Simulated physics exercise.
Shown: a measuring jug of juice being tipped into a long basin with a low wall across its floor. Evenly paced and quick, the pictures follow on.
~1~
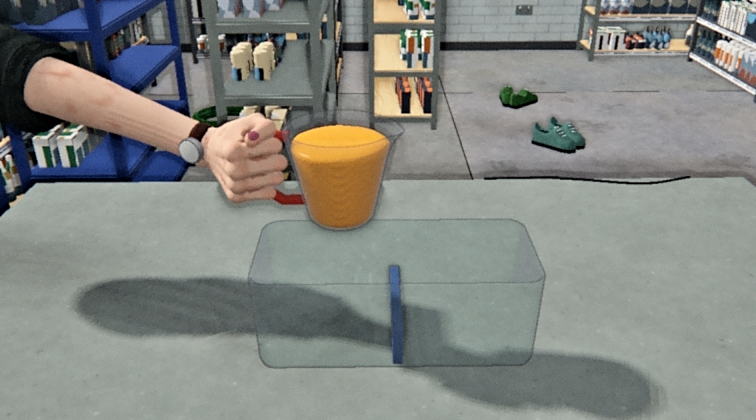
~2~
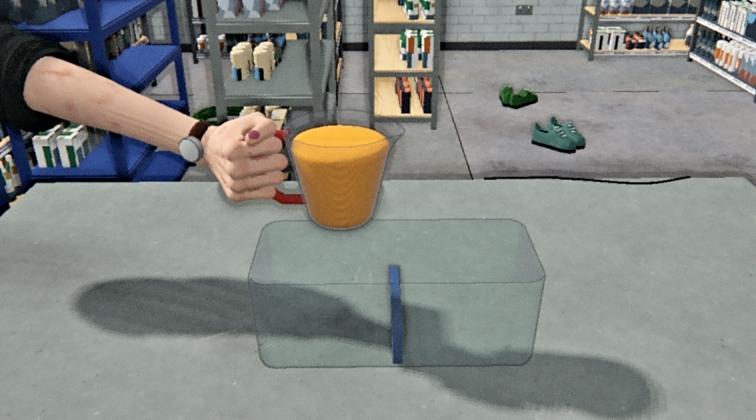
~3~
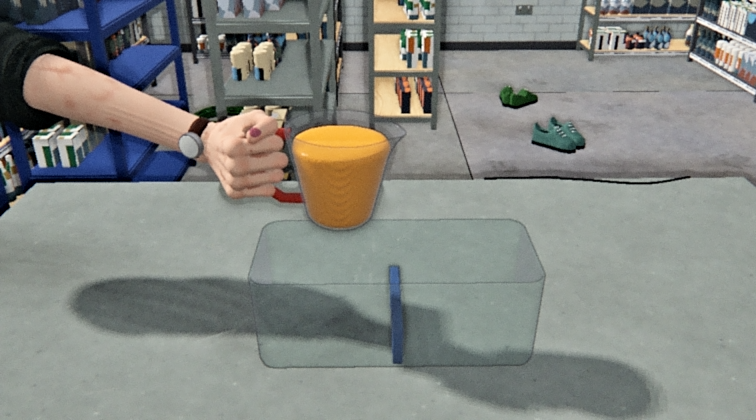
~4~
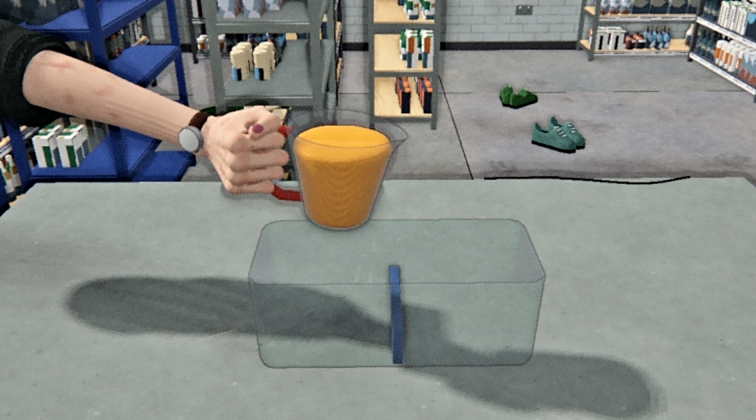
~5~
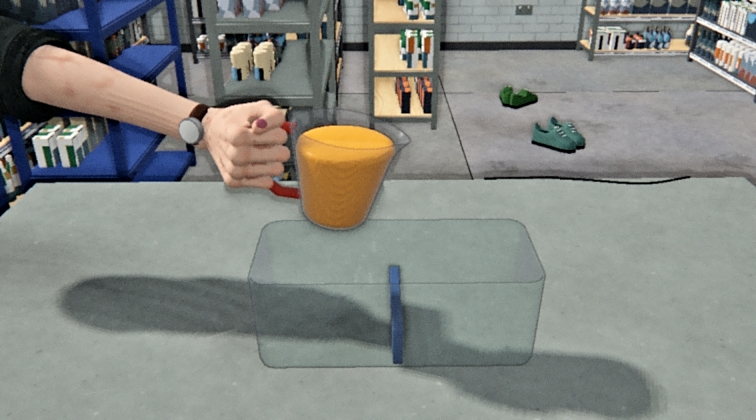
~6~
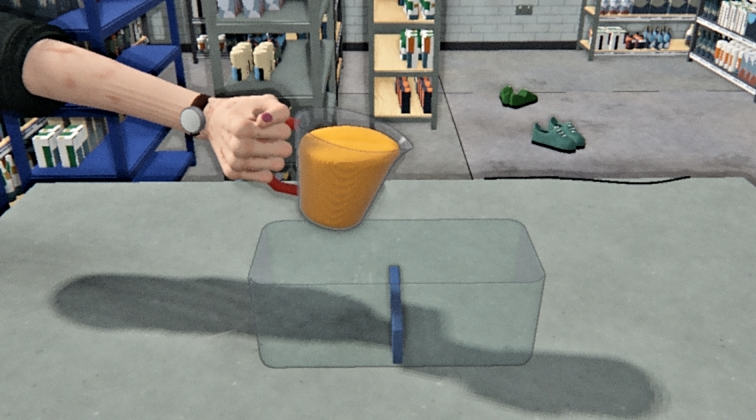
In a storeroom, a hand tilting a clear jug of orange juice slightly rightward above an empty transparent basin with a blue divider.
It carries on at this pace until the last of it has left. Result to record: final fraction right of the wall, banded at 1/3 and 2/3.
Short answer, the right side gets past two thirds.
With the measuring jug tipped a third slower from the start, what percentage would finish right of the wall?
Roughly 95 percent.
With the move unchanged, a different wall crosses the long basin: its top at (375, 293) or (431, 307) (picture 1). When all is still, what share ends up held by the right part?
First try close to 100 percent, second try close to 65 percent.
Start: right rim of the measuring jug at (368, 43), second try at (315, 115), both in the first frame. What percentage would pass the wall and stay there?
The first start gives some 95 %, the second some 10 %.
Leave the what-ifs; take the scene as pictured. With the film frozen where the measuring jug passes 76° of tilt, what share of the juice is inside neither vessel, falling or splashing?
Estimate: 20 per cent, roughly.
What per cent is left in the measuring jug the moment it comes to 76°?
Still holding around 60 %, give or take.
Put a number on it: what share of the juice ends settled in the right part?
That works out to roughly 95 percent.
A moment on, the measuring jug is tipped on its side and 62 per cent is still to pour, 0 is left of the wall and 17 right of it.
Next, the measuring jug is tipped right over and 8 per cent is still to pour, 2 is left of the wall and 83 right of it.
Then the measuring jug is tipped right over and 0 per cent is still to pour, 3 is left of the wall and 97 right of it.
Later the measuring jug is tipped right over and 0 per cent is still to pour, 3 is left of the wall and 97 right of it.
Finally, 3 per cent lies left of the wall, 97 right of it and 0 outside.
